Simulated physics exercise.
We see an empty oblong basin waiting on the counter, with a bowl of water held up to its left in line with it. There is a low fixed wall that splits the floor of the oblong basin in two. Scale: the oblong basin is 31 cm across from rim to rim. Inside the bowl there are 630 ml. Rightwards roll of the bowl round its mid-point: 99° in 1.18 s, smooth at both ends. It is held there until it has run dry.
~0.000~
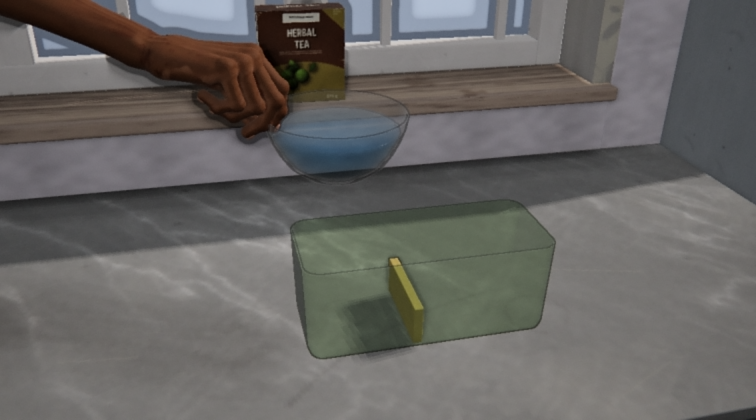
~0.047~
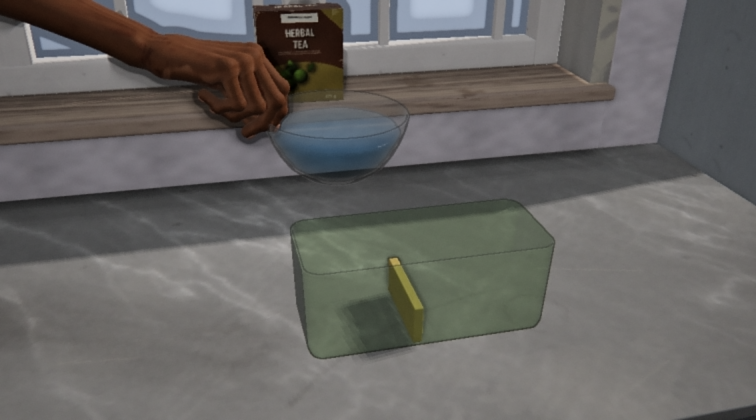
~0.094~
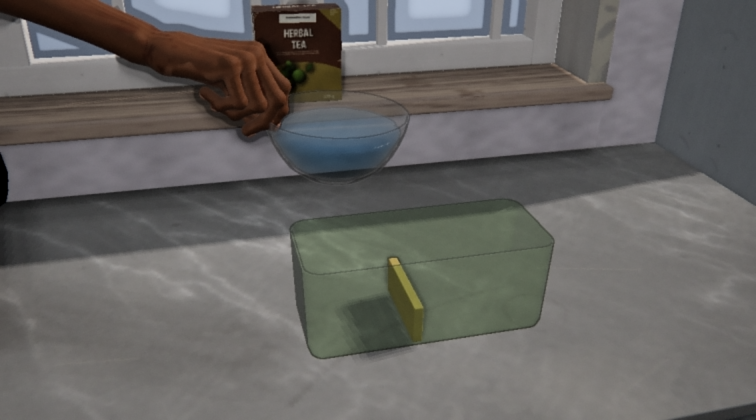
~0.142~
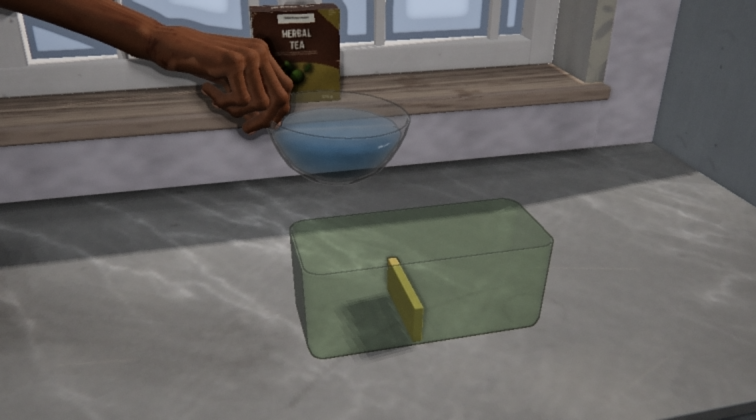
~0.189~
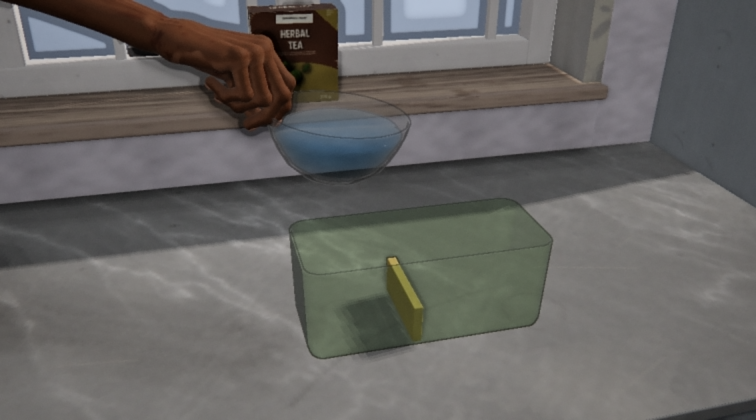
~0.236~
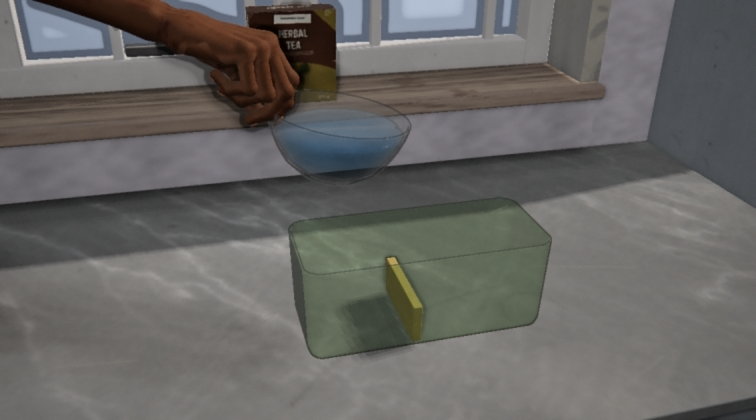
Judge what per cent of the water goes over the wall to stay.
93 percent, roughly.
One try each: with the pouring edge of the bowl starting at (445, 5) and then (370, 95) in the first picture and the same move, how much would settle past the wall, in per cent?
Try 1: Approx. 95 %; try 2: Approx. 70 %.
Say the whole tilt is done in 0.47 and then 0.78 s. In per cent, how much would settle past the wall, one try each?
Near 75 in a hundred on the first go and near 85 in a hundred on the second.
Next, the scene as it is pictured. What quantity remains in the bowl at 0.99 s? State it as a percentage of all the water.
2 per cent or so.
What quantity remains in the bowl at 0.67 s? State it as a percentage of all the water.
Portion remaining: Approx. 52 per cent.
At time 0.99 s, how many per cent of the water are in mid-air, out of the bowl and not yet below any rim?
6 per cent, roughly.
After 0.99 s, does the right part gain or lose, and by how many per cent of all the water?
A gain, roughly 6 percent.
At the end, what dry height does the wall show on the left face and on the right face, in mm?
The left side gives some 48 mm, the right side some 22 mm.
Then, 0.67 s in, the tilt is 60° and 51 per cent is still to pour, 0 is left of the wall and 16 right of it.
Then, 0.99 s in, the tilt is 93° and 2 per cent is still to pour, 4 is left of the wall and 87 right of it.
Then, 1.32 s in, the tilt is 99° and 0 per cent is still to pour, 7 is left of the wall and 93 right of it.
Then, 1.68 s in, the tilt is 99° and 0 per cent is still to pour, 7 is left of the wall and 93 right of it.
Finally, 7 per cent lies left of the wall, 93 right of it and 0 outside.
